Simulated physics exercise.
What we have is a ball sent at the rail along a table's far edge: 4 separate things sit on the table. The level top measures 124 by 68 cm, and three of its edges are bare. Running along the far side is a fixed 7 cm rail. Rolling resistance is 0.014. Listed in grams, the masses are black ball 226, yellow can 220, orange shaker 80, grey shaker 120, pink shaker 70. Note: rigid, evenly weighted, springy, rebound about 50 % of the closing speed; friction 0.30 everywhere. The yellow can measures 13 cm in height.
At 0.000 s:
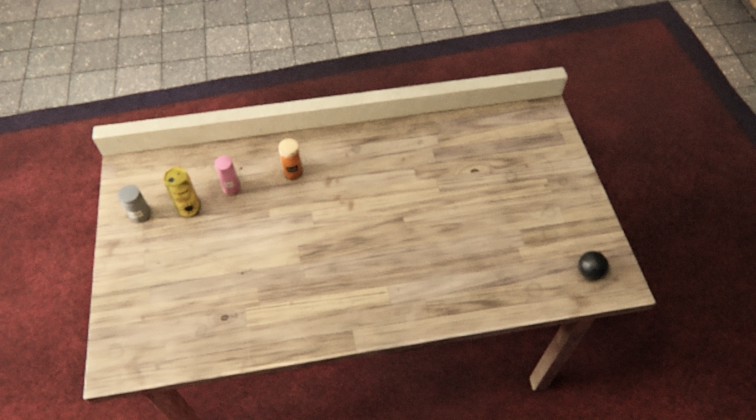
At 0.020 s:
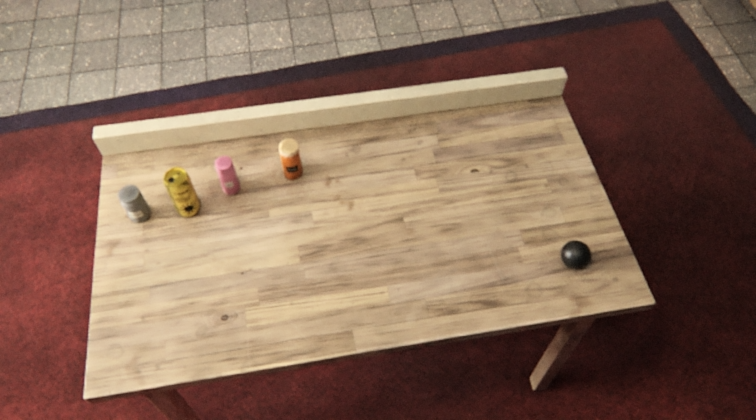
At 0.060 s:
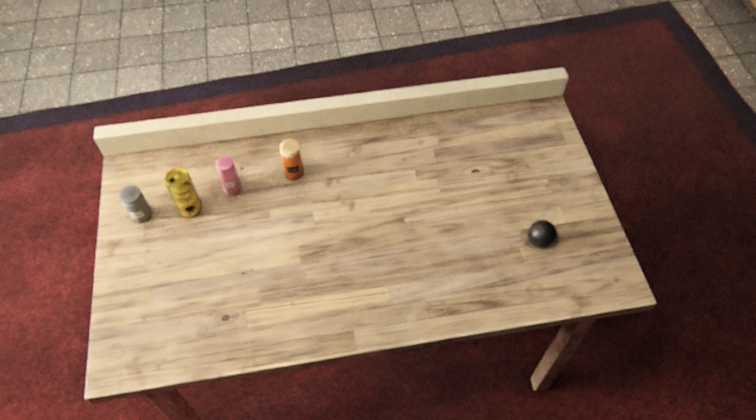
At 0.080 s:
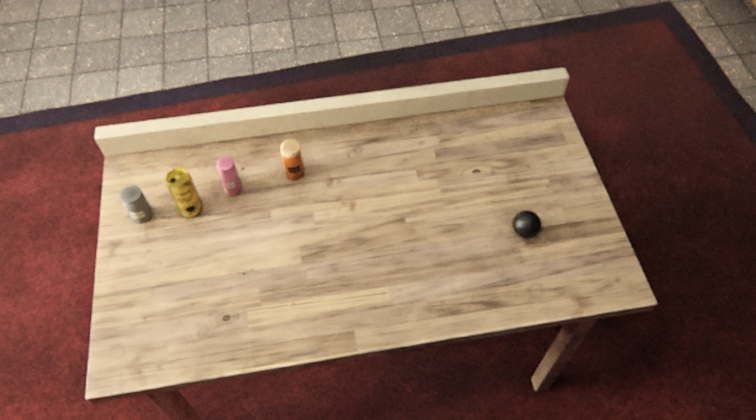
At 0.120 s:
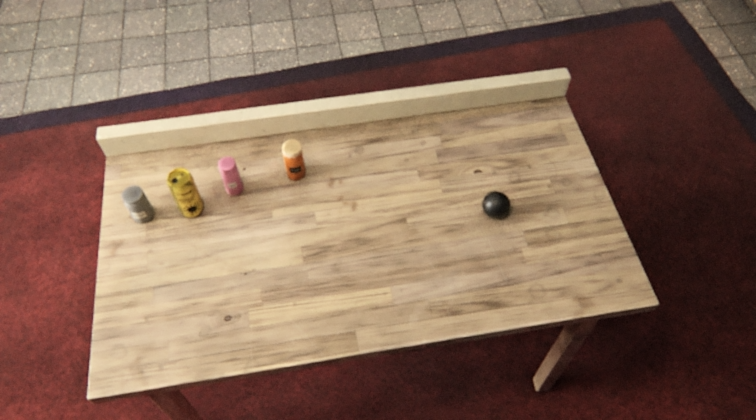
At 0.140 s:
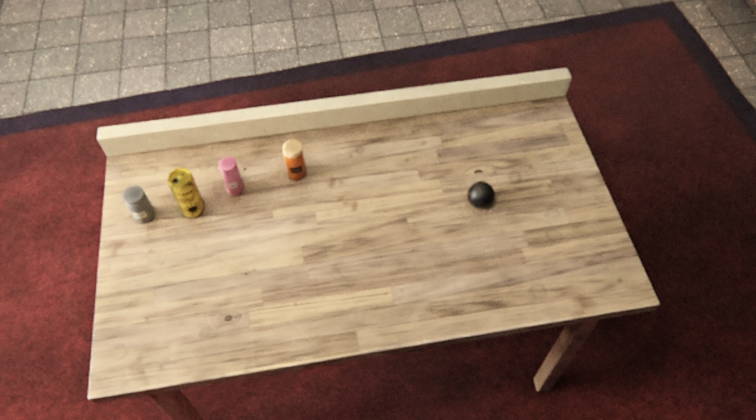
On a wooden table with a raised rail along its far edge, a grey shaker, a yellow can, a pink shaker and an orange shaker stand toward the left. A black ball starts near the right end, then rolls diagonally leftward and toward the rail, while the four containers stay still.
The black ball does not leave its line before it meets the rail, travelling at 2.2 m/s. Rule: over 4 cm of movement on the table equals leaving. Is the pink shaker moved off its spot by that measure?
Yes.
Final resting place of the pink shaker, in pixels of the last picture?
It finishes at roughly (126, 197).
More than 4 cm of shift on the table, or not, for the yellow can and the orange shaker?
As for the yellow can, it remains where it was, and the orange shaker winds up somewhere else.
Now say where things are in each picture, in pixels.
Black ball (593, 265); pink shaker (228, 176), in the first frame.
Black ball (576, 255); grey shaker (135, 204), in the second frame.
Black ball (542, 234); orange shaker (292, 160), in the third frame.
Black ball (527, 224); yellow can (184, 194), in the fourth frame.
Black ball (496, 205); grey shaker (138, 205), in the fifth frame.
Black ball (481, 195); pink shaker (232, 177), in the sixth frame.
Around 0.34 s, black ball near (350, 130).
Around 0.64 s, black ball near (248, 174); orange shaker on its side.
Around 0.74 s, black ball near (226, 180); pink shaker at 7° to upright near (197, 180); orange shaker on its side.
Around 1.24 s, black ball near (181, 179); pink shaker at 66° to upright near (141, 190); orange shaker on its side; yellow can shifted 2 cm.
Finally (2.5 s), on their side or leaning hard on the table, orange shaker and pink shaker; the other 2 still in place (within 4 cm). Final places as that camera would see them, pink shaker near (126, 197).
